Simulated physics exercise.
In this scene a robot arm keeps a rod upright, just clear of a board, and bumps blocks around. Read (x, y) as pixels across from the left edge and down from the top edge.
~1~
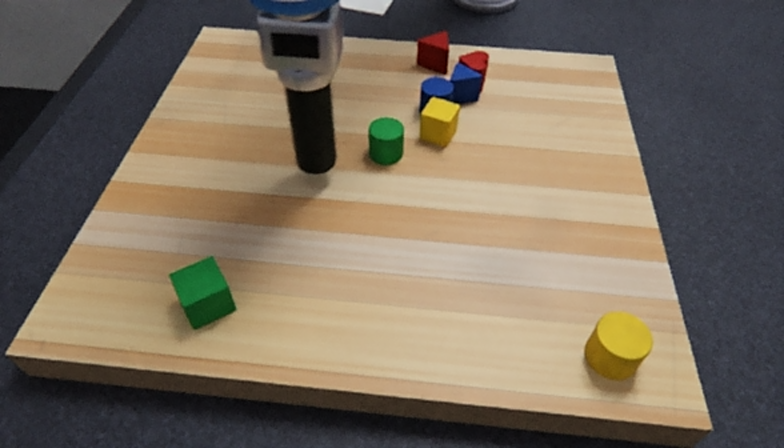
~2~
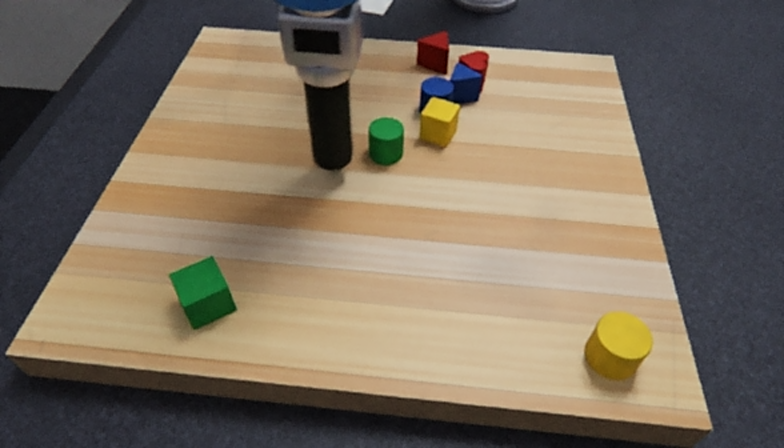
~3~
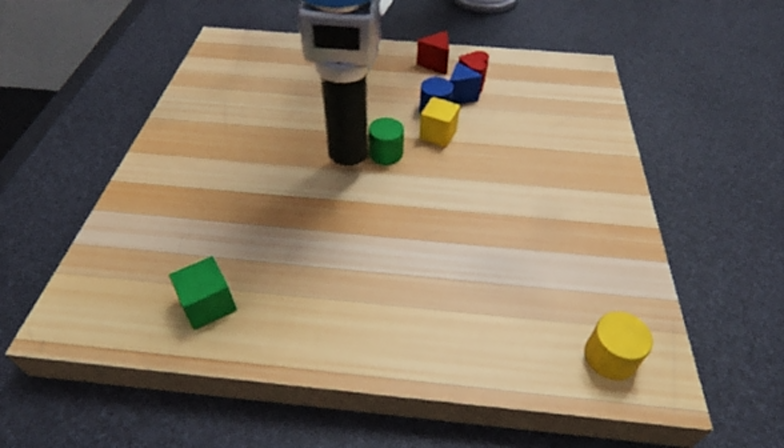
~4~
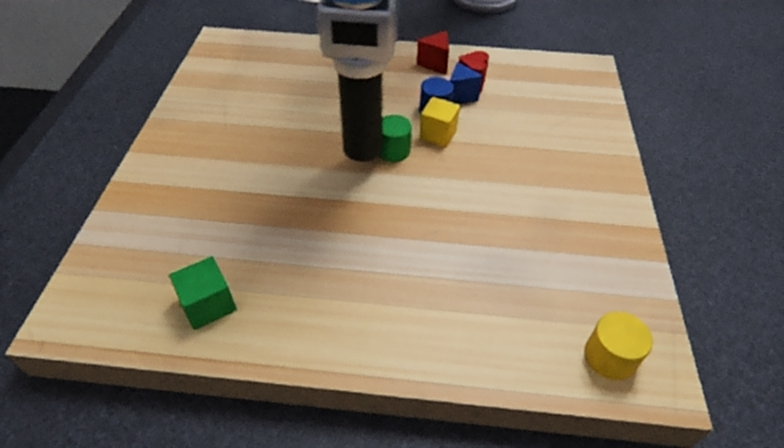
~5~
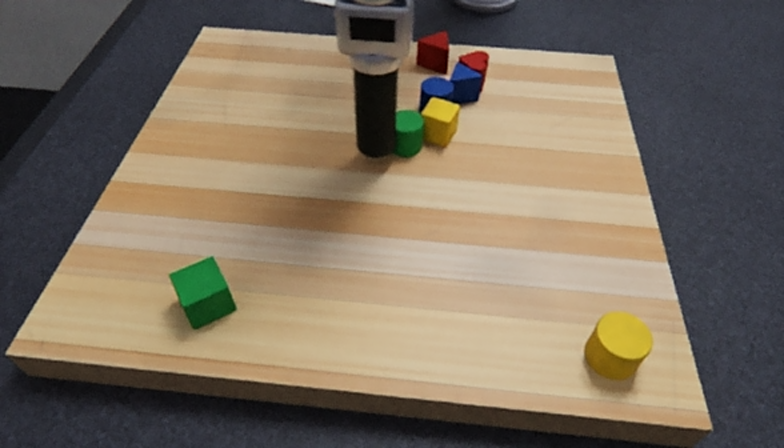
A black rod moved right across a wooden board scattered with colored blocks, reached the green round block, and pushed it to the right, up close to the yellow cube, while the other blocks stayed still.
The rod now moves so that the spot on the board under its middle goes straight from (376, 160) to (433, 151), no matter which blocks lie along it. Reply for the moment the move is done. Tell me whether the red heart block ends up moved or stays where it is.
Here the red heart block stays on its spot.
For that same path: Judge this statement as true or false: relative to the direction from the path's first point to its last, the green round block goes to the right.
My answer: False.
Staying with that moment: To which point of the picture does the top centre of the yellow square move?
At the end it should sit near (472, 96).
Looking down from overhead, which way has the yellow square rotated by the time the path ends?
Spins clockwise.
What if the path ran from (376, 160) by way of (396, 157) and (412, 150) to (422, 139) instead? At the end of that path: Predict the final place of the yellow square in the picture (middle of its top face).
So, by the moment the path ends, you'll find the top centre of the yellow square at (476, 96).
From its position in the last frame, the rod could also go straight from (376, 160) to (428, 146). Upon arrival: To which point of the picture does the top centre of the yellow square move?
My best guess is (476, 95).
What follows on the original path. Halfway along, rod (407, 140); green round block (428, 111); blue round block (438, 84); yellow square (457, 102), turned 40° clockwise.
At the end, rod (435, 136); green round block (443, 103); blue round block (438, 83); yellow square (472, 96), turned 50° clockwise; red heart block in place.
